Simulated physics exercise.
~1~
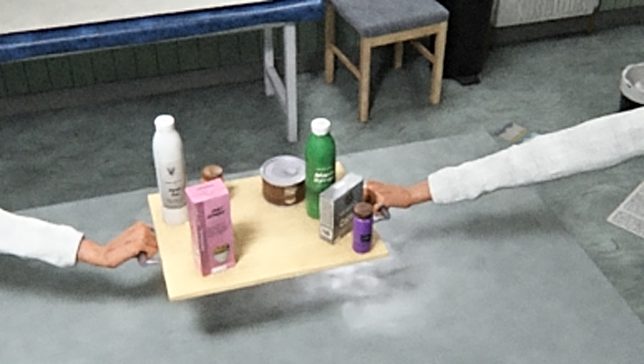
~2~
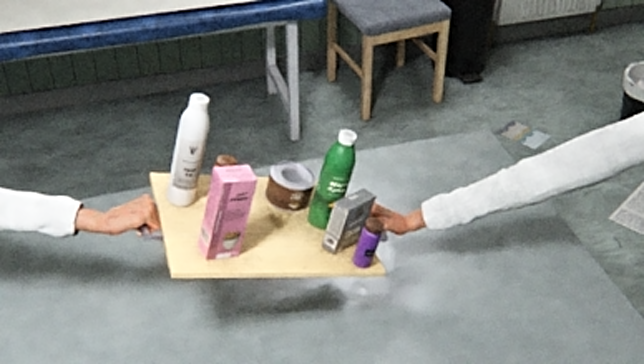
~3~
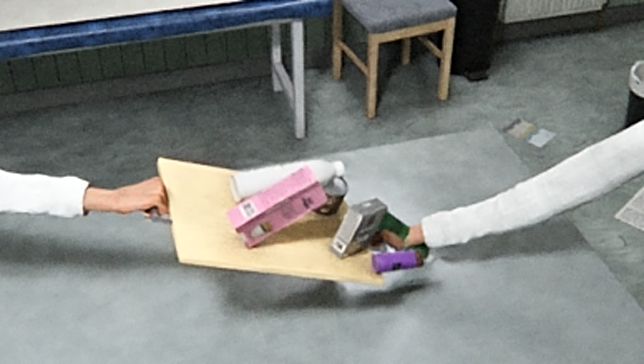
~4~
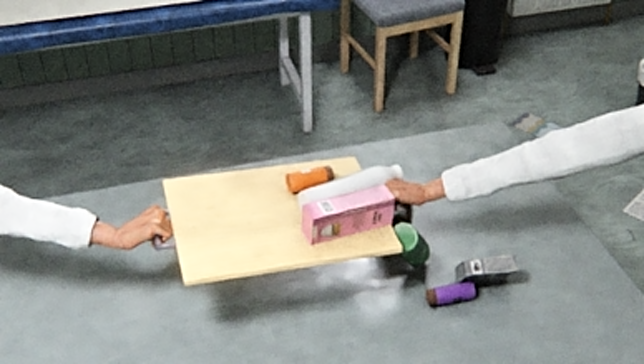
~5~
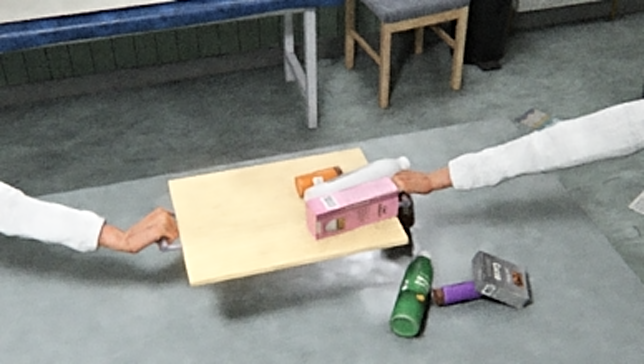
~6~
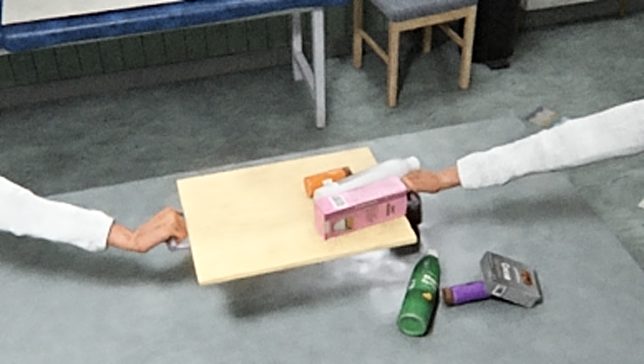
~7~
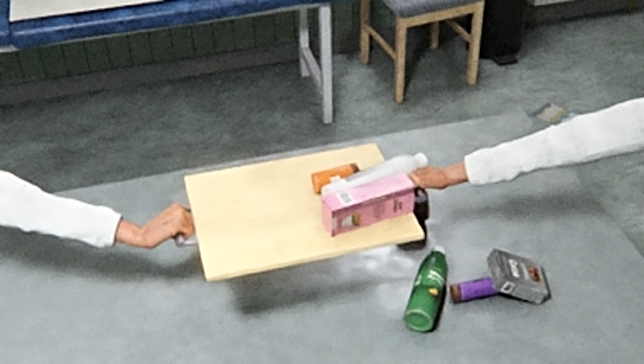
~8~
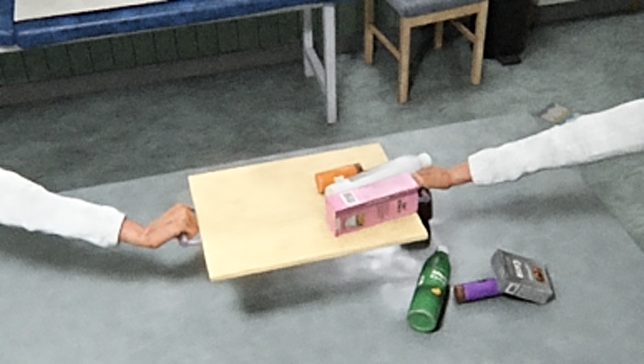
Two hands in white sleeves, one on each side, hold a pale wooden tray over a grey floor, seen from above, with a blue table and a grey-seated stool behind. On it stand a white bottle and pink carton at left, a brown tub and green bottle farther right, and a grey packet and purple shaker near the right edge. The tray tips down to the right, and the items lean, topple and slide. The green bottle, purple shaker, grey packet and tub go off that side. The tray levels, with the carton, white bottle and an orange shaker lying on it.
